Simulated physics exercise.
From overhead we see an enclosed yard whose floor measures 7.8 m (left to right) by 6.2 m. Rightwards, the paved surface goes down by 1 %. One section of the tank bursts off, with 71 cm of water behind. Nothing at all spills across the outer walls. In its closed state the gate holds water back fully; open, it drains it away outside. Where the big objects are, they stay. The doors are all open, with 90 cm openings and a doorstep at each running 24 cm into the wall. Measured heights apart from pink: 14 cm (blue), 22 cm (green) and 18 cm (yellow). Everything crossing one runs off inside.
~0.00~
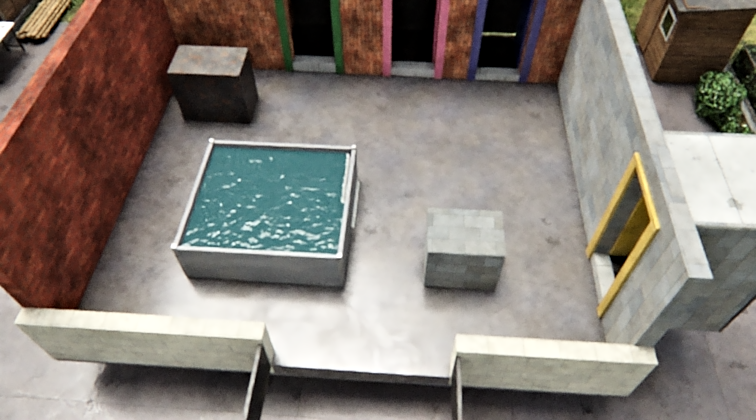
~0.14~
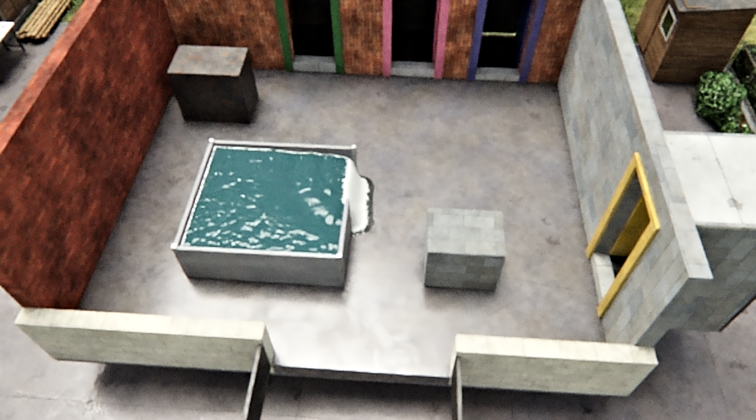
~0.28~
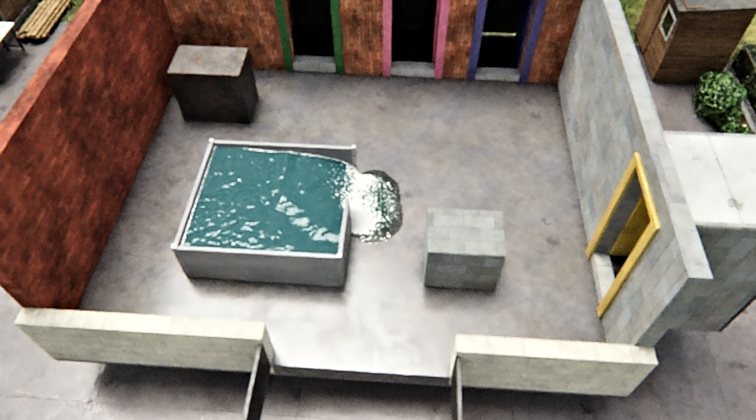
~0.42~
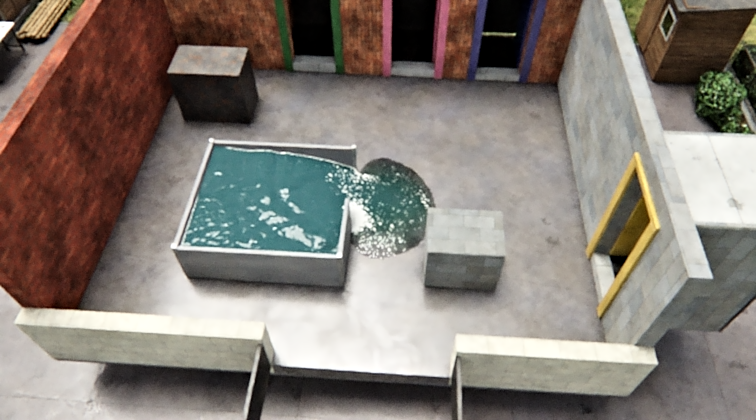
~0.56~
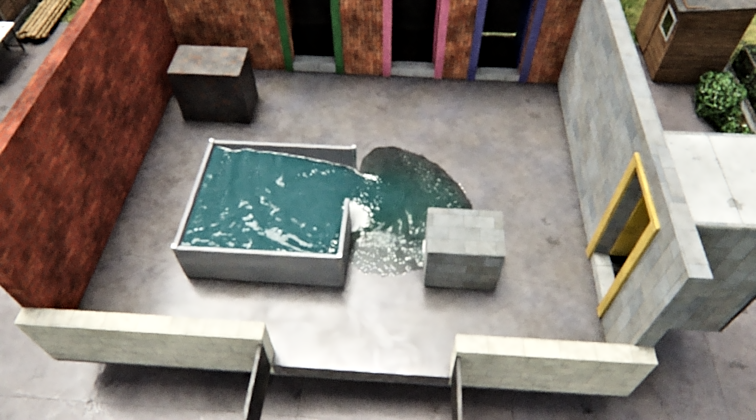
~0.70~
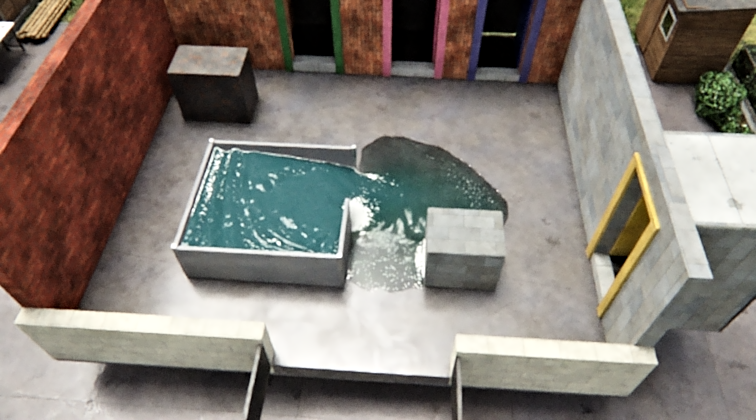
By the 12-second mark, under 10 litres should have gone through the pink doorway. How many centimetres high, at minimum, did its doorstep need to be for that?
It needed to be about 6 cm high.
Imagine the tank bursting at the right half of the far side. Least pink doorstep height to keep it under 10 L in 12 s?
Near 25 cm.
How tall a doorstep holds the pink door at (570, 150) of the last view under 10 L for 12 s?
Minimum: Close to 22 cm.
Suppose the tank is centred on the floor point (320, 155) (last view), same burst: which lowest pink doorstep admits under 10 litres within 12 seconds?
Roughly 7.0 centimetres.
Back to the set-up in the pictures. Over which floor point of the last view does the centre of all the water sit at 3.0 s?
Approximately (399, 202).
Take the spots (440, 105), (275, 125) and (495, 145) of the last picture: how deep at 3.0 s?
Close to 2, 0 and 4 cm, one after the other.
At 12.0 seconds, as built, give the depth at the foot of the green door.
Depth: Near 5.5 cm.
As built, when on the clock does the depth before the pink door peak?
Crest at t of about 4.5 s.
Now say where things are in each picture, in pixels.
The tank at (271, 197) is whole and still, 71 cm deep; the pink door at (414, 35) is dry, in the first frame.
The front is at (365, 228), 0.3 m from the gap at (350, 193); 0.3 m2 of floor is wet, 71 cm left at the back, in the second frame.
Water pours out at (350, 195) and has run 0.8 m, to (398, 221); about 11 cm deep outside, 71 cm at the back, in the third frame.
Water pours out at (350, 196) and has run 1.4 m, to a hidden place; about 8 cm deep outside, 71 cm at the back, in the fourth frame.
Water pours out at (350, 196) and has run 2.0 m, to a hidden place; about 6 cm deep outside, 70 cm at the back, in the fifth frame.
The gap is at (350, 195), the front 2.6 m out at a hidden place; the back of the tank holds 64 cm; 2.0 m in a straight line remain to the pink door at (414, 35), in the sixth frame.
After 1.4 s water covers 30 % of the floor, deepest (44 cm) near (358, 197); it has not reached the pink door.
After 3.0 s water covers 45 % of the floor, deepest (36 cm) near (558, 97); 2 cm at the pink door, 0 litres in over its 19 cm doorstep.
After 12.0 s water covers 100 % of the floor, deepest (12 cm) near (556, 85); 6 cm at the pink door, 0 litres in over its 19 cm doorstep.
At the pink door as built, the water arrived by 2.6 s and peaked near 11 cm at 4.6 s.
Run again over the same 12 s with other heights there, 15 litres in over 5.5 cm, 6 litres over 7 cm. The limit of 10 litres is kept from about 6 cm up.
